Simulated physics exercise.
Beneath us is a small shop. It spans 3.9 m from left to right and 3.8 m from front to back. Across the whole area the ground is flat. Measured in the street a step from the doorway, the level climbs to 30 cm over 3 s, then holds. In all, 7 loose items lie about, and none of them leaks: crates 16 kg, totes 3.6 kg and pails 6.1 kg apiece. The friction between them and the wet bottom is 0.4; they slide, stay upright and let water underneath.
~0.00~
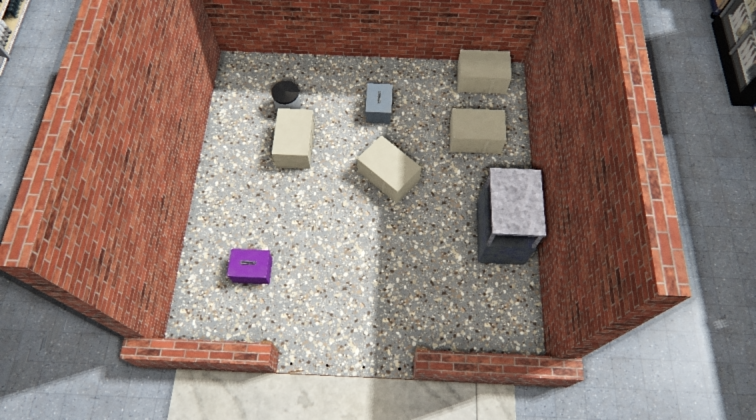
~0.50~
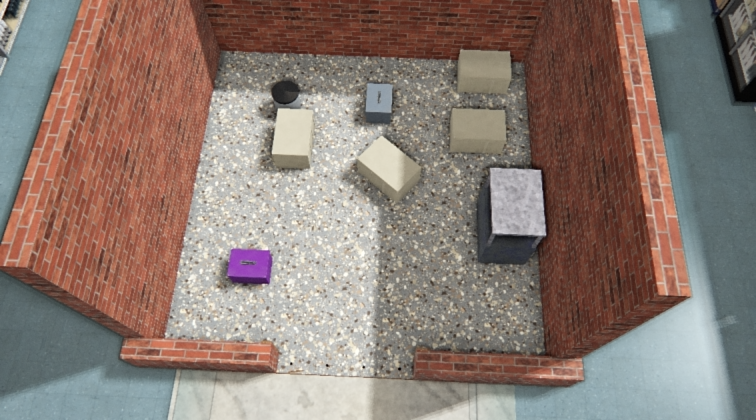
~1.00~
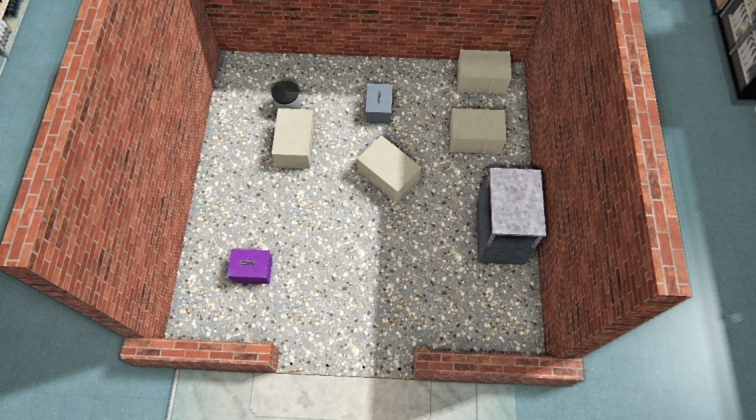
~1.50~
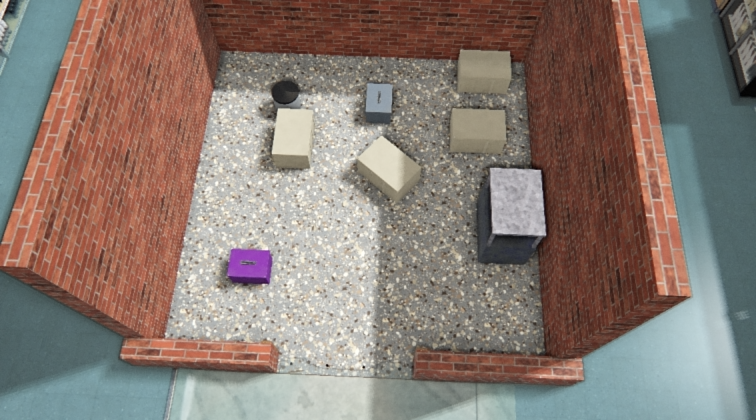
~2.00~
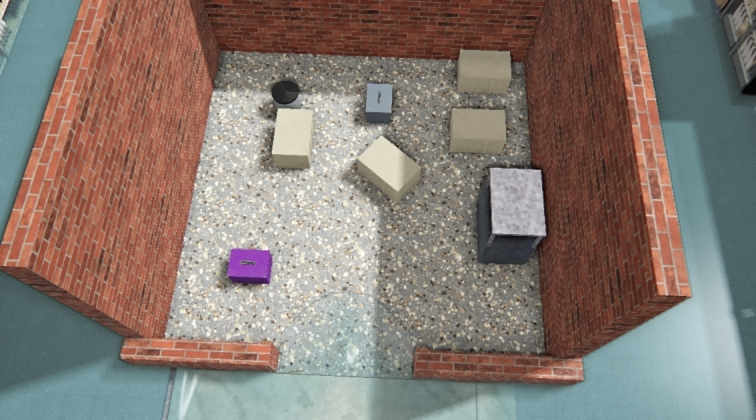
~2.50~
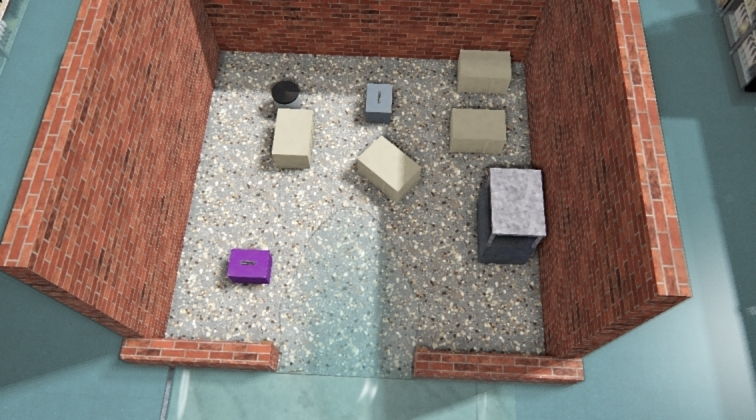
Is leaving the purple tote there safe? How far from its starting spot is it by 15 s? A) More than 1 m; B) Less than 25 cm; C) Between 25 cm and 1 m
Between 25 cm and 1 m.
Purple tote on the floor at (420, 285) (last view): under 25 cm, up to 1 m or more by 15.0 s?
It travels far.
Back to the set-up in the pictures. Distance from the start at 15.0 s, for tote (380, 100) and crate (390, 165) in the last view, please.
One is off by 100 cm, the other by 120 cm, in the order asked.
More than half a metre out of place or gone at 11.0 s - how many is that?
Count then: 5.
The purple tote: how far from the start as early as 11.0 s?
About 80 cm out of place.
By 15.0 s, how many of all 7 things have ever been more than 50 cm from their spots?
7 of them.
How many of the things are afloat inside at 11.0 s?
The count is 7.
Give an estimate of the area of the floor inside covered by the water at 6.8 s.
Somewhere around 14 m2, roughly.
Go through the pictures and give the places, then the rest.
In the first picture, the purple tote at (248, 263), on the bottom; water covers 0.0 m2; 0 of 7 have shifted.
In the second picture, the purple tote at (248, 263) rests on the ground; water covers 0.0 m2; 0 of 7 have shifted.
In the third picture, the purple tote at (248, 263), on the bottom; 0.0 m2 under water; 0 of 7 have shifted.
In the fourth picture, the purple tote at (248, 263), on the bottom; 0.0 m2 under water; 0 of 7 have shifted.
In the fifth picture, the purple tote at (248, 263), on the bottom; water covers 0.6 m2; 0 of 7 have shifted.
In the sixth picture, the purple tote at (248, 263), on the bottom; 1.7 m2 under water; 0 of 7 have shifted.
After 3.5 s the purple tote is near (229, 257), 0.2 m from its start, aground; 0 afloat.
After 6.8 s the purple tote is near (188, 260), 0.6 m from its start, afloat; 7 afloat.
After 11.0 s the purple tote is near (246, 191), 0.8 m from its start, afloat; 7 afloat.
After 15.0 s the purple tote is near (254, 216), 0.5 m from its start, afloat; 7 afloat.
